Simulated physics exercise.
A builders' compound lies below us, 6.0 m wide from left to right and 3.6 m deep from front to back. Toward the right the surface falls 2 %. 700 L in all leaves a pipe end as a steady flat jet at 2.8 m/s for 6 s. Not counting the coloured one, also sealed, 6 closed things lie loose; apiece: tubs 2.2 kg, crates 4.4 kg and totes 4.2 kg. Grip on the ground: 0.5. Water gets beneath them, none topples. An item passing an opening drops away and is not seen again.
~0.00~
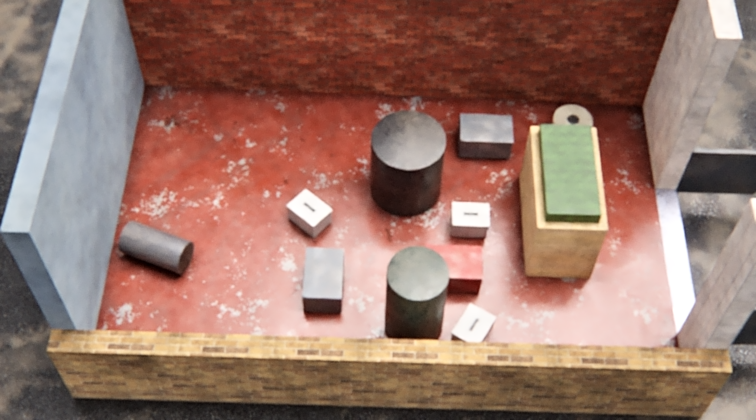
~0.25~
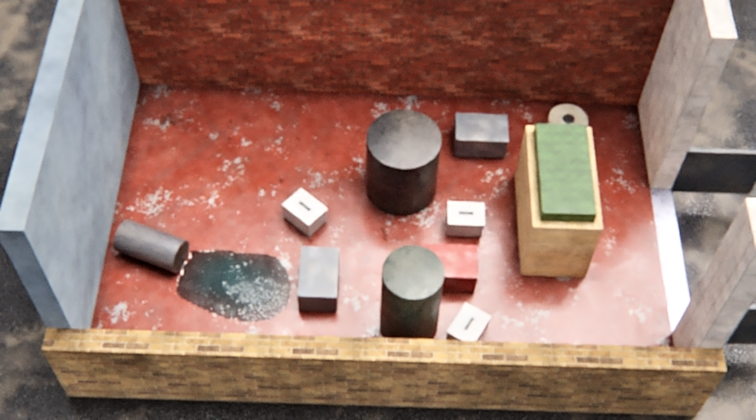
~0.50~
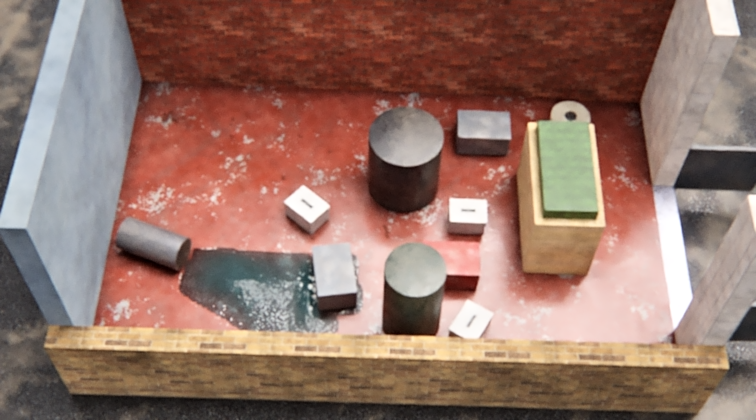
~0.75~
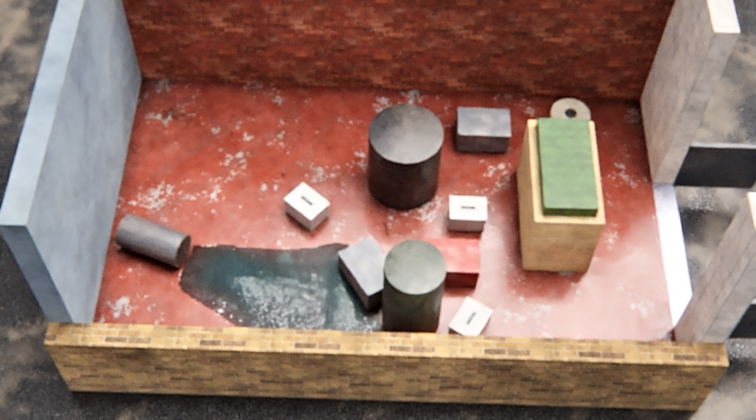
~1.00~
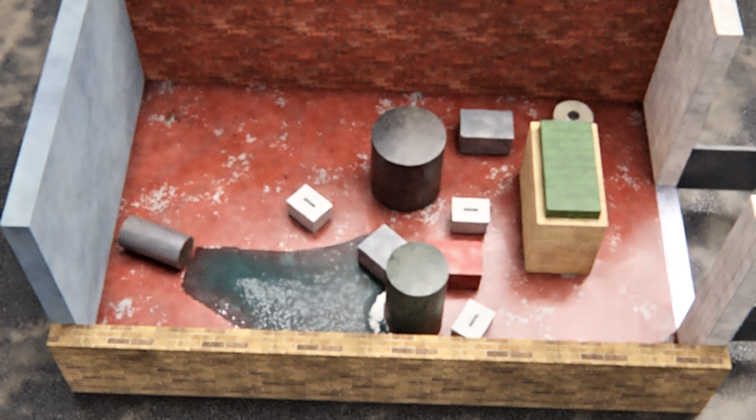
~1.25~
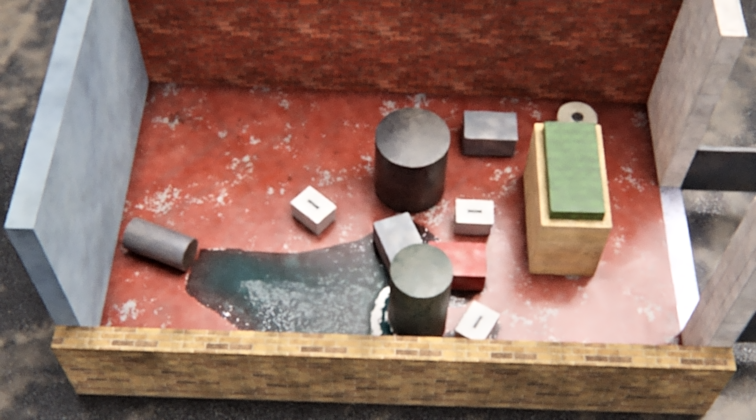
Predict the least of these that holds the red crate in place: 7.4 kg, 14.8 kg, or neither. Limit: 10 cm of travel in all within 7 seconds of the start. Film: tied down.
Neither.
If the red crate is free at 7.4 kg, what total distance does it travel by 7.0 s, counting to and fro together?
Total path: Roughly 150 cm.
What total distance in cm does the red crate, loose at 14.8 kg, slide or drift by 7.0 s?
Total path: Around 80 cm.
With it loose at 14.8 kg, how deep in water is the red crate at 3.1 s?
About 3 cm.
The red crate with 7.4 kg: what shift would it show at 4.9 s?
Shift: About 50 cm.
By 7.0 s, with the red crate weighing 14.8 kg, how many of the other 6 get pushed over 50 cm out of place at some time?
It works out to 5.
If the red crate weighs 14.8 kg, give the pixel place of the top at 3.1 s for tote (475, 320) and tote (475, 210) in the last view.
Somewhere about (595, 286) and (494, 184).
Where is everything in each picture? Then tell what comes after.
The red crate at (453, 261) rests on the ground; water covers 0.0 m2; 0 of 7 have shifted, in the first frame.
The red crate at (449, 260) rests on the ground; 0.7 m2 under water; 0 of 7 have shifted, in the second frame.
The red crate at (451, 258), on the bottom; 1.3 m2 under water; 1 of 7 have shifted, in the third frame.
The red crate at (451, 255), on the bottom; 2.2 m2 under water; 1 of 7 have shifted, in the fourth frame.
The red crate at (453, 257) rests on the ground; 2.7 m2 under water; 1 of 7 have shifted, in the fifth frame.
The red crate at (457, 259) rests on the ground; 3.2 m2 under water; 1 of 7 have shifted, in the sixth frame.
After 1.8 s the red crate would be 30 cm from its start with 7.4 kg and 7 cm from its start with 14.8 kg; 4 cm of water round it then.
After 3.1 s the red crate would be 52 cm from its start with 7.4 kg and 49 cm from its start with 14.8 kg; 3 cm of water round it then.
After 4.9 s the red crate would be 50 cm from its start with 7.4 kg and 49 cm from its start with 14.8 kg; 4 cm of water round it then.
After 7.0 s the red crate would be 134 cm from its start with 7.4 kg and 64 cm from its start with 14.8 kg; 5 cm of water round it then.
